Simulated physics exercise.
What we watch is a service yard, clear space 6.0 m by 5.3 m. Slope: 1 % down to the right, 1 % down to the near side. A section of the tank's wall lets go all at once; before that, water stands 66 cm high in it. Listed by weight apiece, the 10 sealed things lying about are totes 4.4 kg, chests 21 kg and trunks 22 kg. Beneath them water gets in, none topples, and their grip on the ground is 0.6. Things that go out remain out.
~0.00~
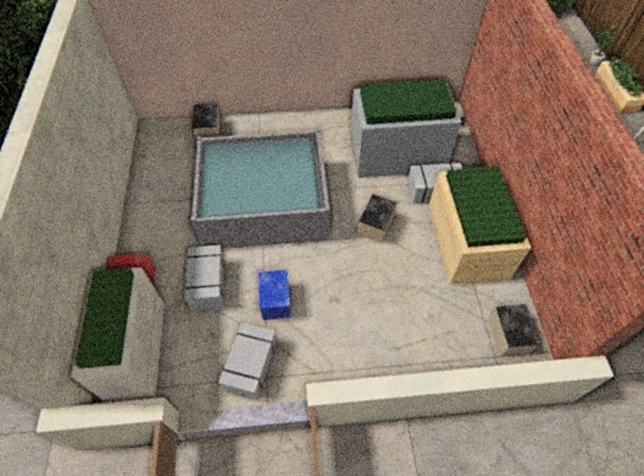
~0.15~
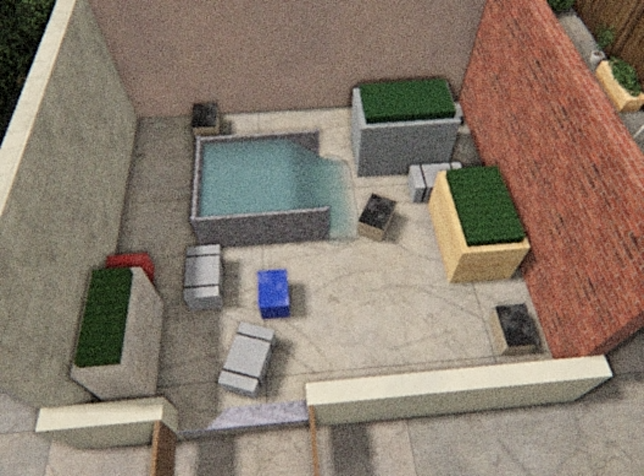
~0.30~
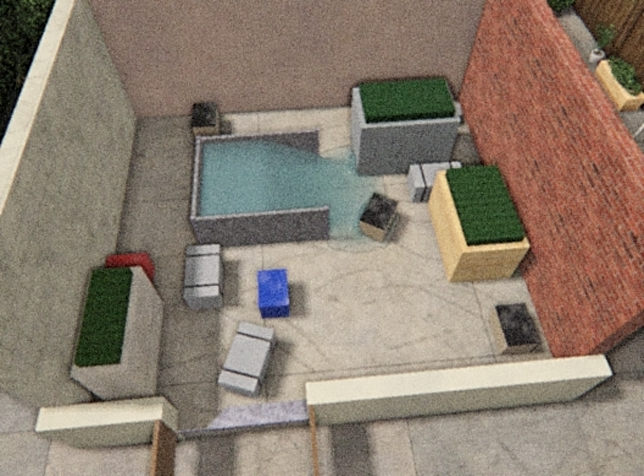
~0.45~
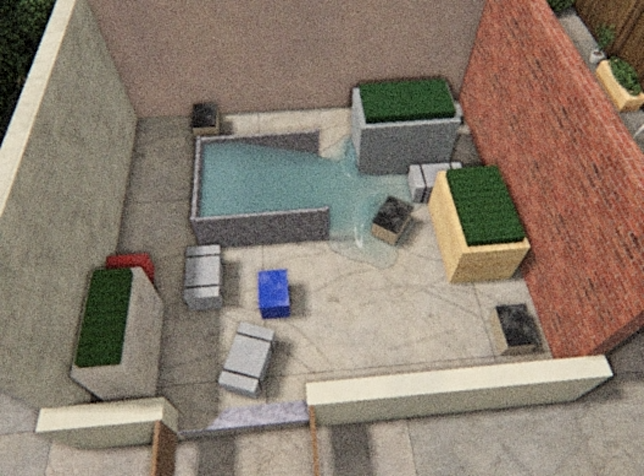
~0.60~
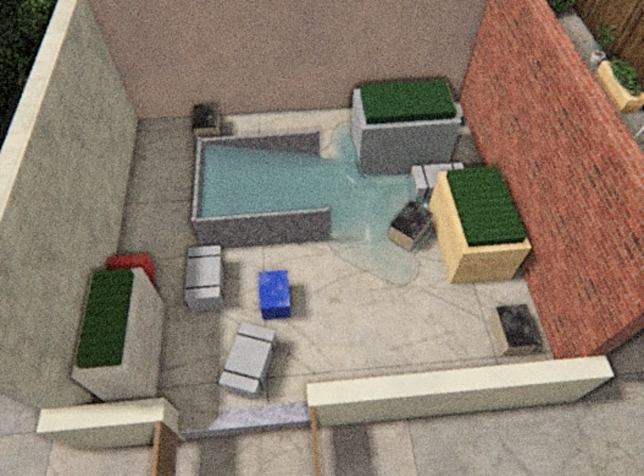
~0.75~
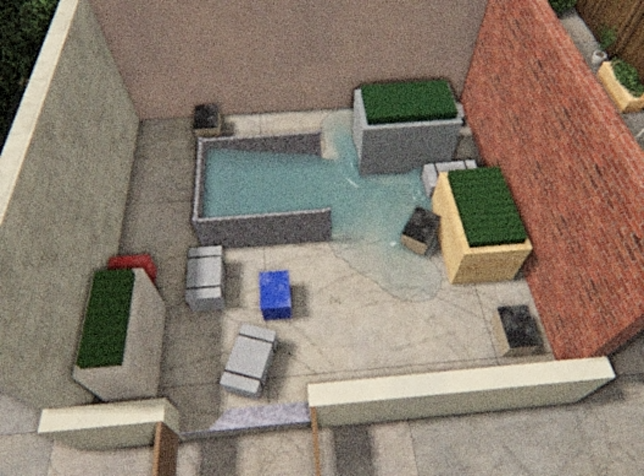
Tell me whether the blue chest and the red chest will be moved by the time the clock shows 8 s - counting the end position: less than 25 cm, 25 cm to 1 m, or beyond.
Result: The blue chest keeps to its spot; the red chest keeps to its spot.
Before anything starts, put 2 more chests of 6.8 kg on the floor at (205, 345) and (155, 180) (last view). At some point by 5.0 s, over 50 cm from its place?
In turn: Less, short of it.
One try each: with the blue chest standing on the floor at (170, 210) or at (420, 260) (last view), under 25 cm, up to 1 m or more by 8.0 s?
One after the other: It stays more or less still, and then it is taken far off.
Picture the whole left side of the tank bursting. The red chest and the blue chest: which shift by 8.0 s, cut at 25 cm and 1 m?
Well, the red chest goes a long way and the blue chest goes a long way.
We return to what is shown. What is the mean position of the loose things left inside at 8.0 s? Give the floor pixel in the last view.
Averaged position, last view: Near pixel (288, 244).
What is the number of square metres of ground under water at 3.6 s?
Wet: Near 21 m2.
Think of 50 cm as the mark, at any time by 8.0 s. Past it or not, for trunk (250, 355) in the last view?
Beyond.
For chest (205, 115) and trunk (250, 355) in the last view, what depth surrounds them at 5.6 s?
First about 6 cm, second about 5 cm.
After 1.6 s the blue chest is near (274, 289), 0.0 m from its start, aground; the red chest is near (127, 268), 0.0 m from its start, aground; 0 of 10 are out; 1 afloat.
After 3.6 s the blue chest is near (274, 289), 0.0 m from its start, aground; the red chest is near (127, 268), 0.0 m from its start, aground; 0 of 10 are out; 4 afloat.
After 5.6 s the blue chest is near (274, 289), 0.0 m from its start, aground; the red chest is near (127, 268), 0.0 m from its start, aground; 0 of 10 are out; 4 afloat.
After 8.0 s the blue chest is near (274, 289), 0.0 m from its start, aground; the red chest is near (127, 268), 0.0 m from its start, aground; 0 of 10 are out; 4 afloat.
